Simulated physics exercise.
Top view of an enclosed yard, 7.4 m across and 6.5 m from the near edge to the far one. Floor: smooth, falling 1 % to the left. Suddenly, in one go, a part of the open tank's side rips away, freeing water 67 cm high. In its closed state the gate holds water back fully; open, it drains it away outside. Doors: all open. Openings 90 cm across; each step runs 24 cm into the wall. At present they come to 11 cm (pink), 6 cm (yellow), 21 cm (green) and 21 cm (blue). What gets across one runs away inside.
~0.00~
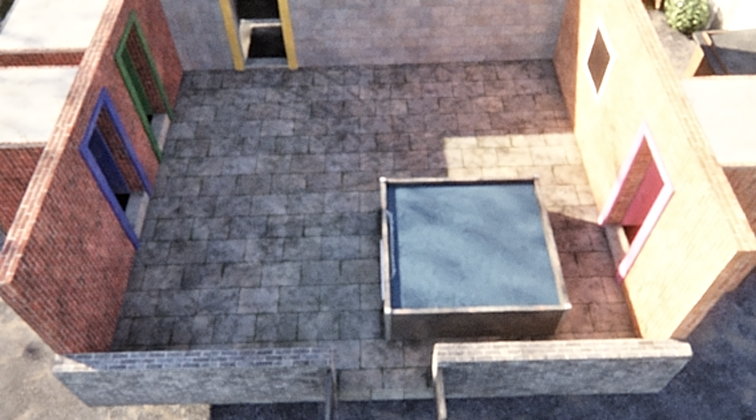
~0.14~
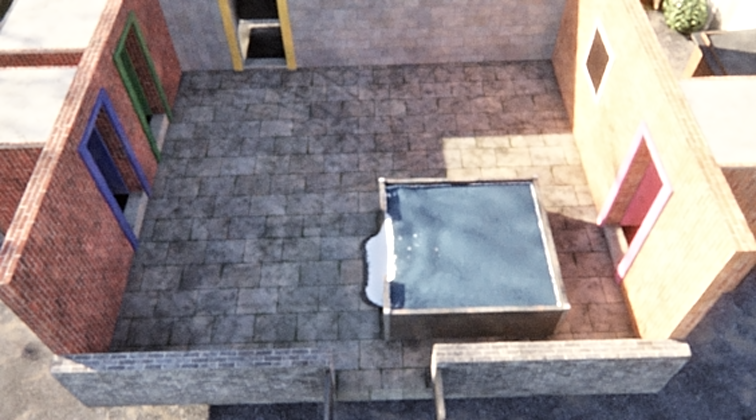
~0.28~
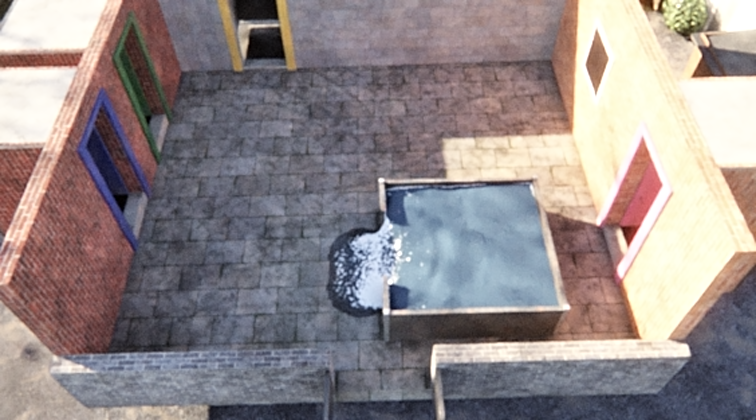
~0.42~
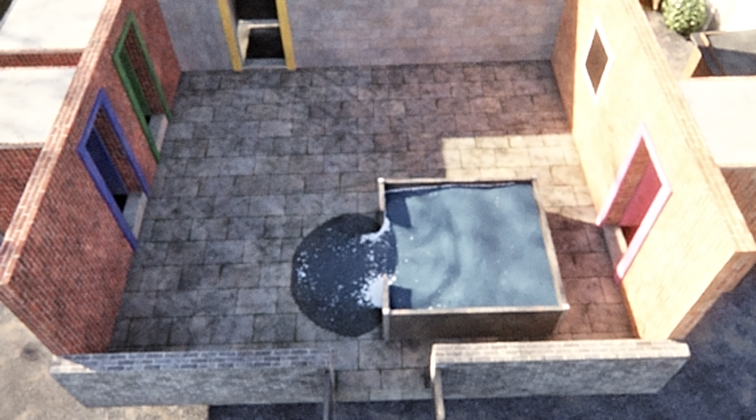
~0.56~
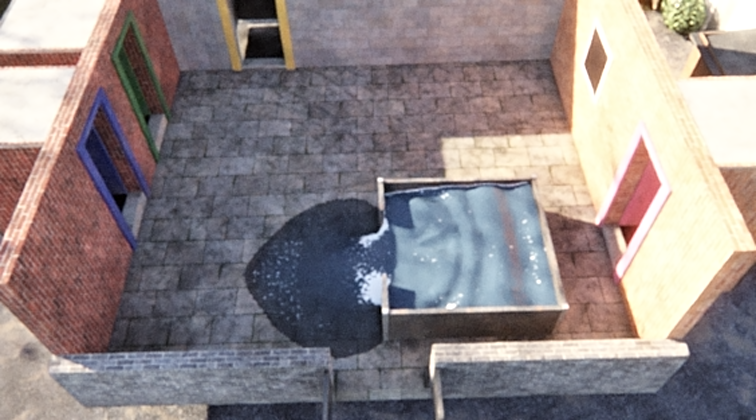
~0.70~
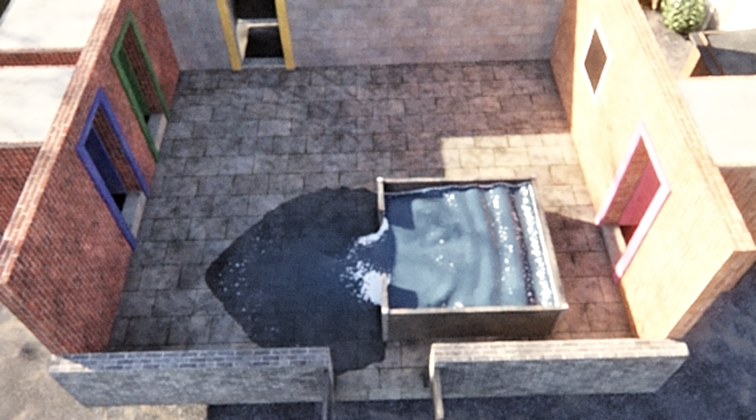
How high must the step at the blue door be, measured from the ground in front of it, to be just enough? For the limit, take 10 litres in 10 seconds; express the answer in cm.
About 22 cm.
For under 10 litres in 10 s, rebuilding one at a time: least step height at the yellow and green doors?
Close to 15 cm (yellow) and close to 12.5 cm (green).
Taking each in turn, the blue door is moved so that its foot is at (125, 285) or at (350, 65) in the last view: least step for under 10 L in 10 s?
About 26 cm, then about 5.5 cm.
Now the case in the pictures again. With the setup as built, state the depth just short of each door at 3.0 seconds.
Depth (cm): Pink 0 / yellow 0 / green 15 / blue 24.
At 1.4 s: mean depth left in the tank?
Some 49 cm.
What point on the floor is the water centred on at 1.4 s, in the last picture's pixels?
I'd say around (406, 270).
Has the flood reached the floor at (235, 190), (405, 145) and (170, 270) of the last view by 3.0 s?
First wet through, second bone-dry, third wet through.
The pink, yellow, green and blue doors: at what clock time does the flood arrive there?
Pink not in the 10 s, yellow 3.6 s, green 2.0 s, blue 1.3 s.
After 1.4 s water covers 30 % of the floor, deepest (40 cm) near (375, 271); 11 cm at the blue door, 0 litres in over its 21 cm step.
After 3.0 s water covers 40 % of the floor, deepest (32 cm) near (112, 333); 24 cm at the blue door, 9 litres in over its 21 cm step.
After 10.0 s water covers 95 % of the floor, deepest (15 cm) near (169, 114); 11 cm at the blue door, 14 litres in over its 21 cm step.
At the blue door as built, the water arrived by 1.4 s and peaked near 26 cm at 2.2 s.
Run again over the same 10 s with other heights there, 24 litres in over 19.5 cm, 0 litres over 26.5 cm. The limit of 10 litres is kept from about 22 cm up.
